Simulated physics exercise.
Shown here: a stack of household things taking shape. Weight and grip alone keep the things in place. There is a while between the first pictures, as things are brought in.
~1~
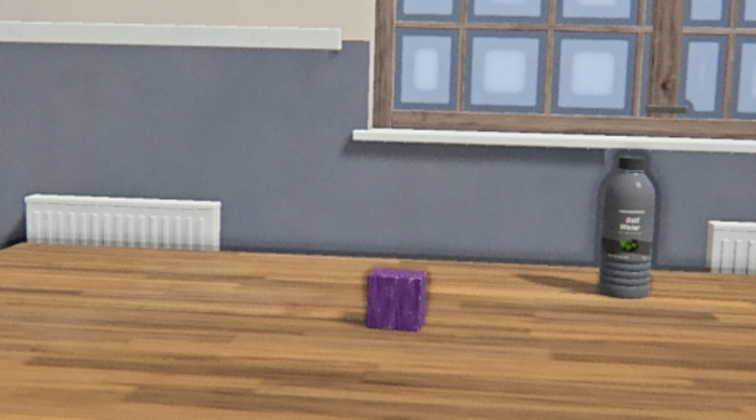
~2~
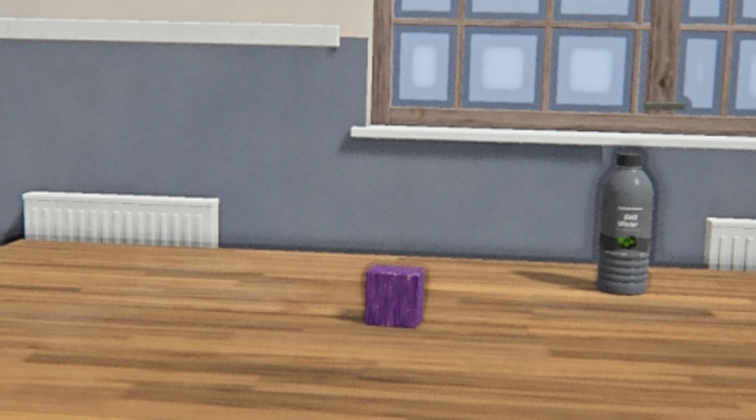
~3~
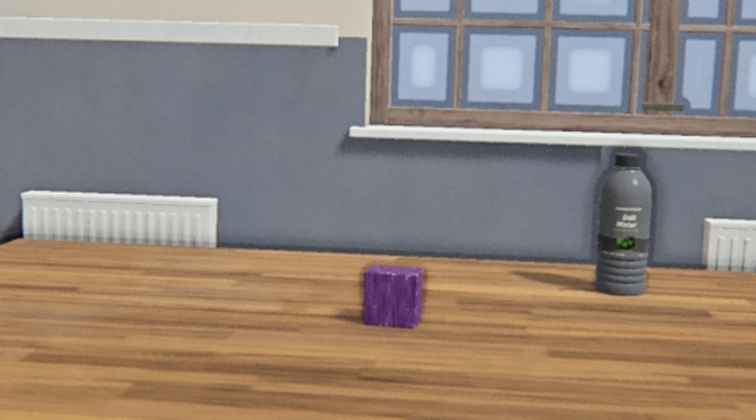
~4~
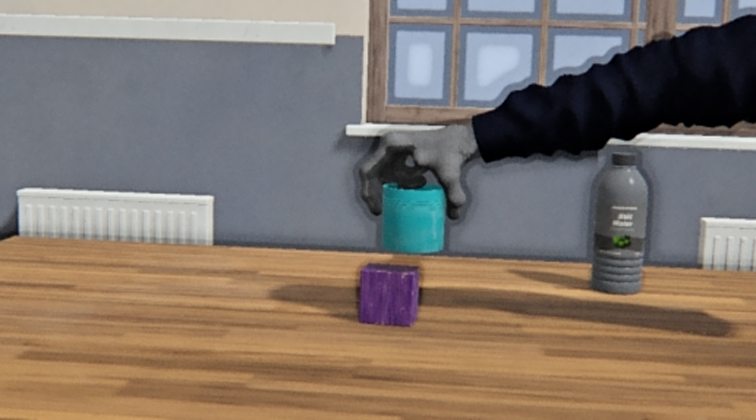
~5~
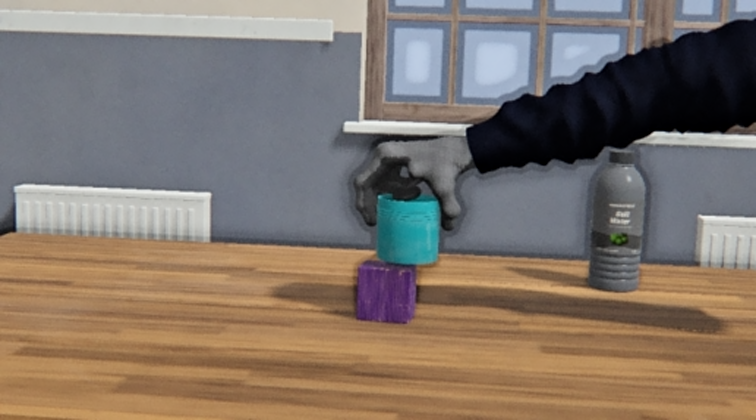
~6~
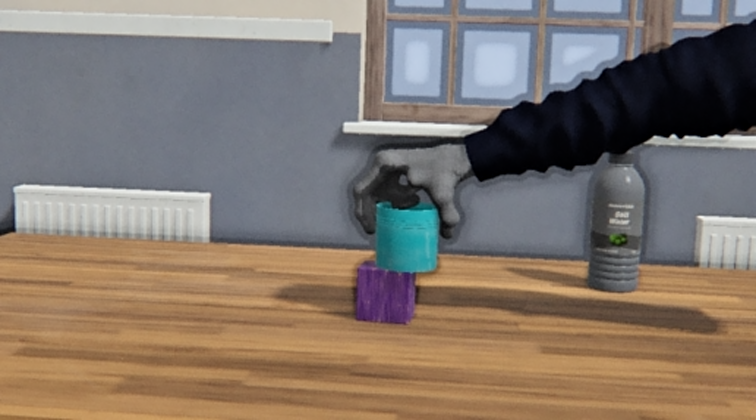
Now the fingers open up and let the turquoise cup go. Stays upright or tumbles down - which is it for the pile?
The pile stays upright.
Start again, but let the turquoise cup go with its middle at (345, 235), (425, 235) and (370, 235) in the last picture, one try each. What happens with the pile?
Try 1: Falls over. Try 2: Falls over. Try 3: Stable.
Then, 0.20 s later than the last frame, all is still.
Then, 0.50 s later than the last frame, turquoise cup resting near (407, 236).
When it is over, all 3 as before. End places, in pixels of the last picture, turquoise cup near (407, 236). The pile holds.
